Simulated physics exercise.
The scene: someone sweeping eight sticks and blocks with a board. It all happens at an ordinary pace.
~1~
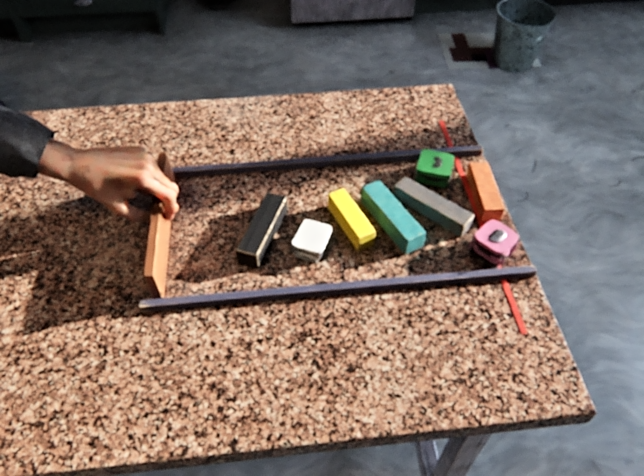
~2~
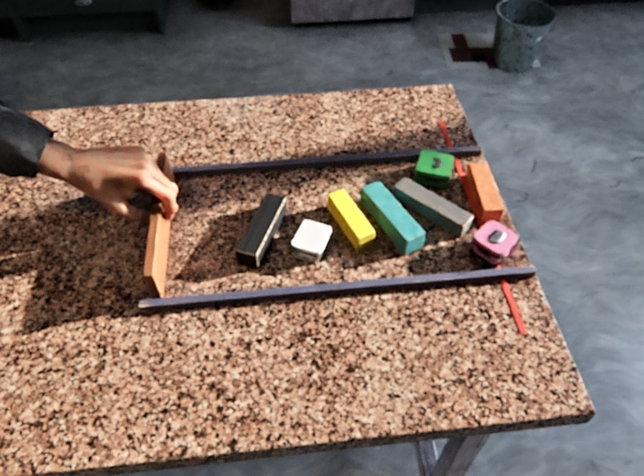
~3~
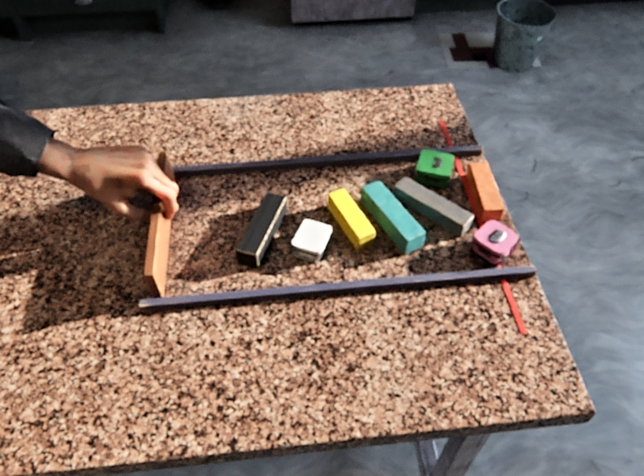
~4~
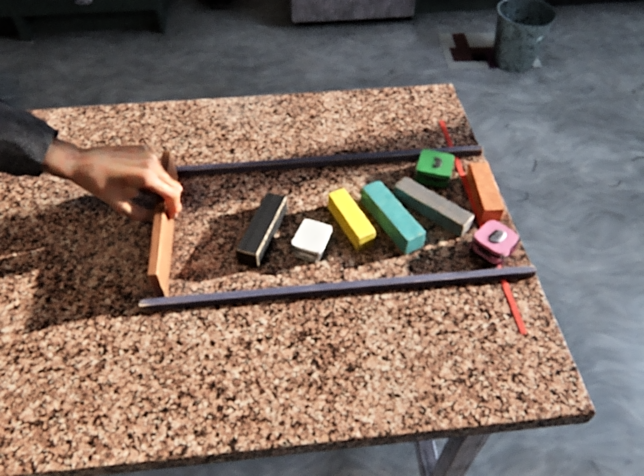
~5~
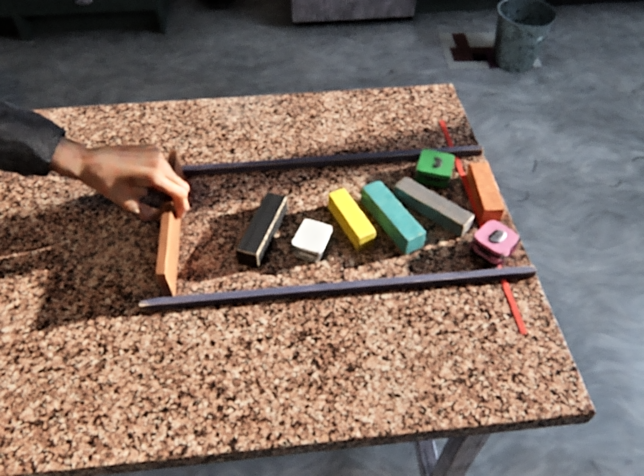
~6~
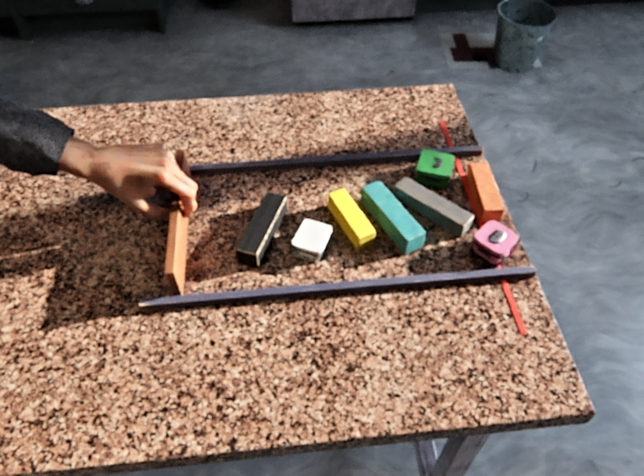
The clip opens on a speckled tabletop where a hand holds an upright orange board at the left, between two dark rails, with colourful sticks and blocks lying to the right. The hand stays nearly still, then slides the board slightly right, while the pieces remain in place.
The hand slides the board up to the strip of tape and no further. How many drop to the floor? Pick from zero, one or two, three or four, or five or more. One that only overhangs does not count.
Here the number that fall off is five or more.
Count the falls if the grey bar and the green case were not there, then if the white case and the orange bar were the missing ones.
Fallen: 5, and 2 in the other try.
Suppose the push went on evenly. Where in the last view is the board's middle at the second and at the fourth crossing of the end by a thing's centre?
At (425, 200) for the second, at (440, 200) for the fourth.
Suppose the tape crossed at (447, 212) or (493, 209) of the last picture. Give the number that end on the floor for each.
Try by try, 4 and 7.
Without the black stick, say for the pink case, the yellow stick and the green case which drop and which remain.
The pink case comes down, the yellow stick stays on, the green case goes over.
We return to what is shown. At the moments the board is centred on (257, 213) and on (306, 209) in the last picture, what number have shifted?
First 1, then 3.
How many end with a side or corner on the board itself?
That makes 1.
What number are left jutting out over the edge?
That would be 1.
Soon after, none off yet; orange bar at rest near (484, 192); pink case at rest near (494, 244); green case at rest near (435, 170).
Then, none off yet; orange bar at rest near (484, 192); pink case at rest near (494, 244); green case moving near (440, 168).
Further on, one off so far; orange bar falling near (505, 265); pink case moved about its own width near (524, 246); green case tipped a little near (493, 158).
At rest, the number that fall off is five or more; fallen, yellow stick, turquoise bar, grey bar, green case, pink case and orange bar.
